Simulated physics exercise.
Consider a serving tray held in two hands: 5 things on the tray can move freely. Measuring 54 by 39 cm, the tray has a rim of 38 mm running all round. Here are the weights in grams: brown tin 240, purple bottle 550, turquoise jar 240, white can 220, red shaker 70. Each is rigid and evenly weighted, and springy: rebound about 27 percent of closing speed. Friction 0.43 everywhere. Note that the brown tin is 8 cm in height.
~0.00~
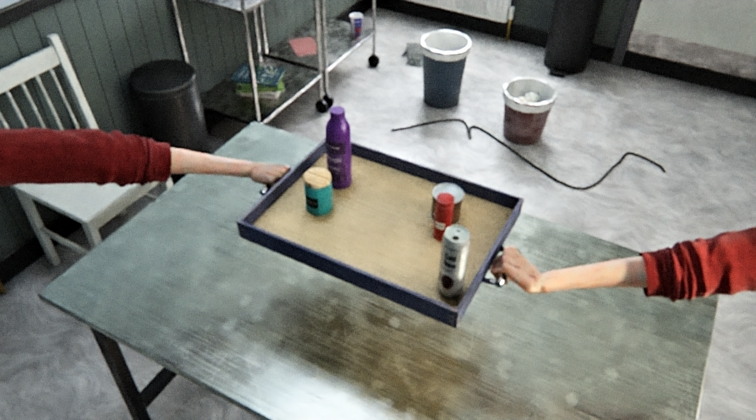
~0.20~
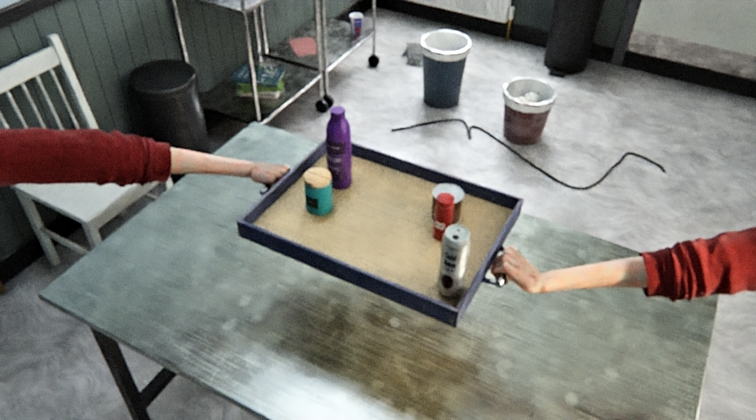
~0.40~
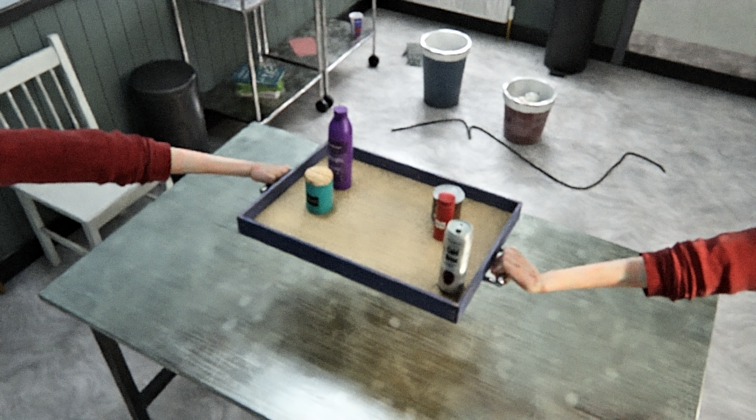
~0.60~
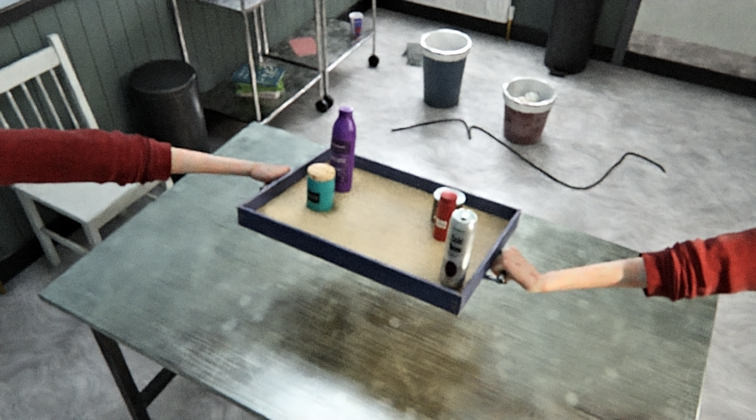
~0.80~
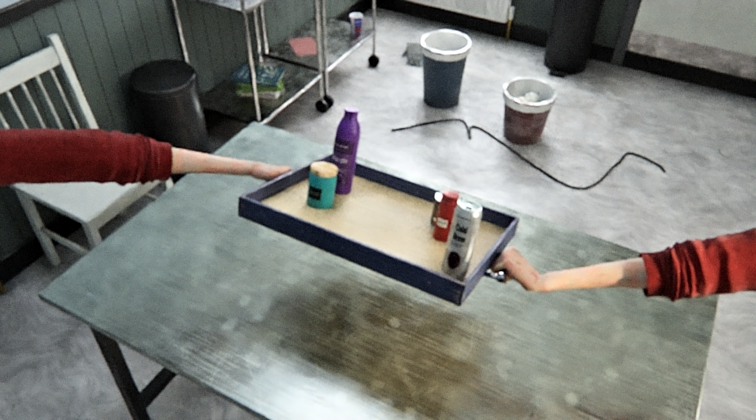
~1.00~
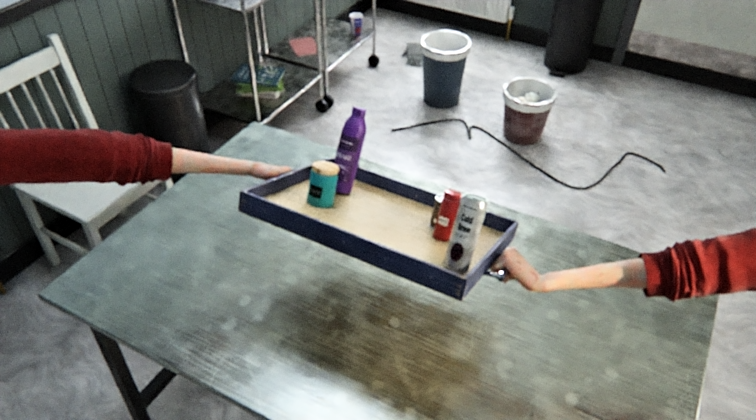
In a workshop-like room, two red-sleeved arms held a tray of containers above a metal table, level at first, then steadily tilted its far edge down while the containers stayed upright, barely shifting.
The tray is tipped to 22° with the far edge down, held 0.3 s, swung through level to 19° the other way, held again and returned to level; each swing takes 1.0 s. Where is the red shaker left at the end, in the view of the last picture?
It is left at about (475, 207) in that view.
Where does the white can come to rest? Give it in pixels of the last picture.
You'll see it about at (494, 218) in the last picture.
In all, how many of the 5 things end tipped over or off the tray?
In total, 3.
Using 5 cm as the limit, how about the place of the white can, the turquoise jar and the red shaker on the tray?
Note: White can departs its position. Turquoise jar is left in place. Red shaker departs its position.
After 1.30 s, tray tilted 22°, far edge down; purple bottle now off the tray; red shaker tipped 19° from how it sat near (454, 214); white can on its side.
After 1.60 s, tray tilted 19°, far edge down; red shaker on its side near (471, 221); white can on its side; brown tin slid 3 cm.
After 2.30 s, tray tilted 18°, near edge down; red shaker on its side near (477, 199); white can on its side; brown tin slid 3 cm.
At rest (4.1 s), off the tray, purple bottle; tipped over on the tray, white can and red shaker; the other 2 in place, give or take 5 cm. Seen from the same camera at the end, red shaker near (475, 207).
